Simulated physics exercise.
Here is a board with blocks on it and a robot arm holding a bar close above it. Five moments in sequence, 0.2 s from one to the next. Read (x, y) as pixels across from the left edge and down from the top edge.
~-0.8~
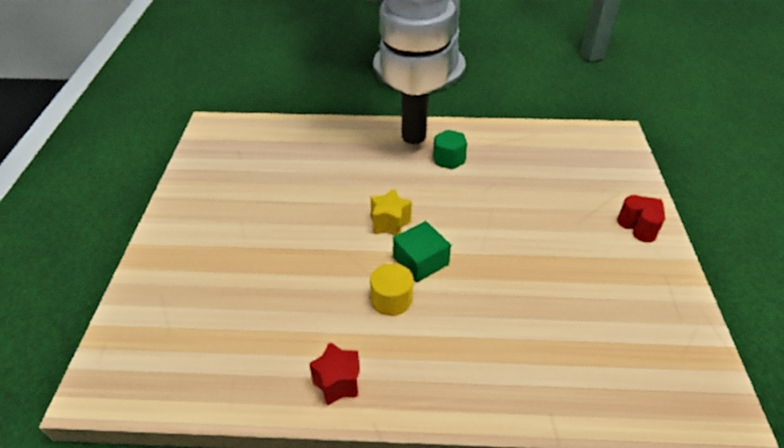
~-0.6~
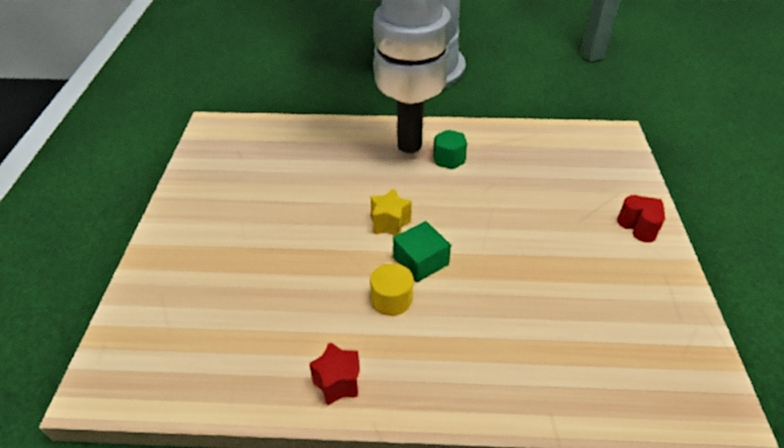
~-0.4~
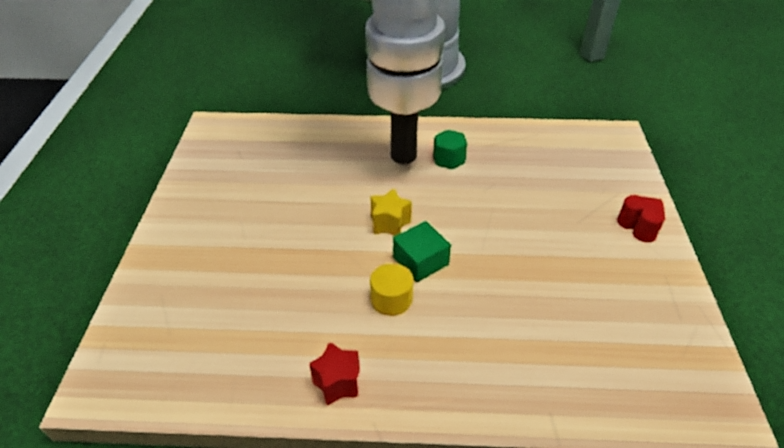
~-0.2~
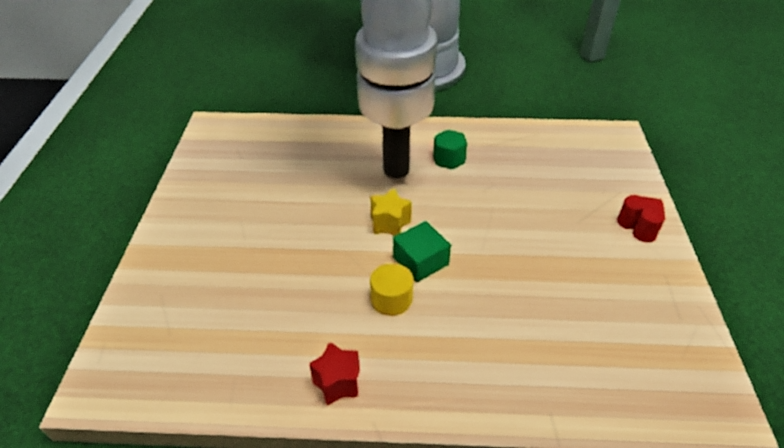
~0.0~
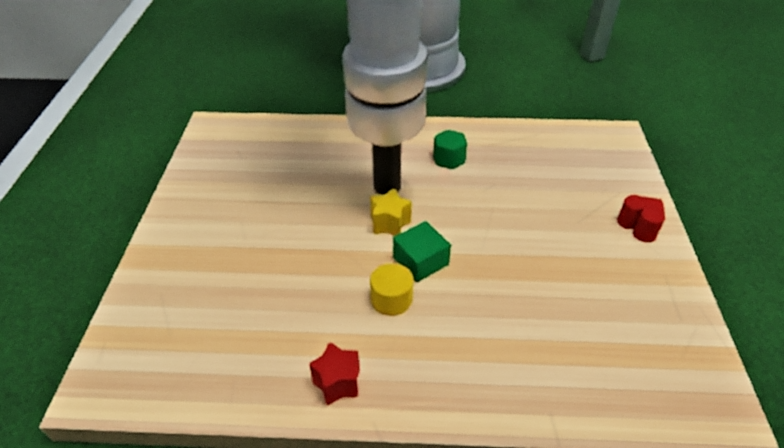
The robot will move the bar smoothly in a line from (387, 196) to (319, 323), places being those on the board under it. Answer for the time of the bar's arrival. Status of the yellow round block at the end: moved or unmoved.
By the last moment, the yellow round block will still be in its place.
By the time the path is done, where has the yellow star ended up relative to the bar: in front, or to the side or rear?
It ends up beside or behind the bar.
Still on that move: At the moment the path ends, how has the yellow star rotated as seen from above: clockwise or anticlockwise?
It ends up turned anticlockwise.
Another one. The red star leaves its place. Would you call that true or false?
The statement is false.
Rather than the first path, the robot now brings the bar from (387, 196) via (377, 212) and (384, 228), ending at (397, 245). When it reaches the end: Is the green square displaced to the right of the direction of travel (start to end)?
My answer is no.
The first path, step by step. One third of the way, bar at (367, 224); yellow star at (390, 227), turned 25° anticlockwise; green square at (427, 246), turned 10° anticlockwise.
Two thirds of the way, bar at (343, 267); yellow star at (388, 236), turned 55° anticlockwise; green square at (430, 248), turned 15° anticlockwise.
At the end, bar at (318, 314); red star not moved; yellow star at (388, 236), turned 55° anticlockwise; yellow round block not moved; green square at (430, 248), turned 15° anticlockwise.
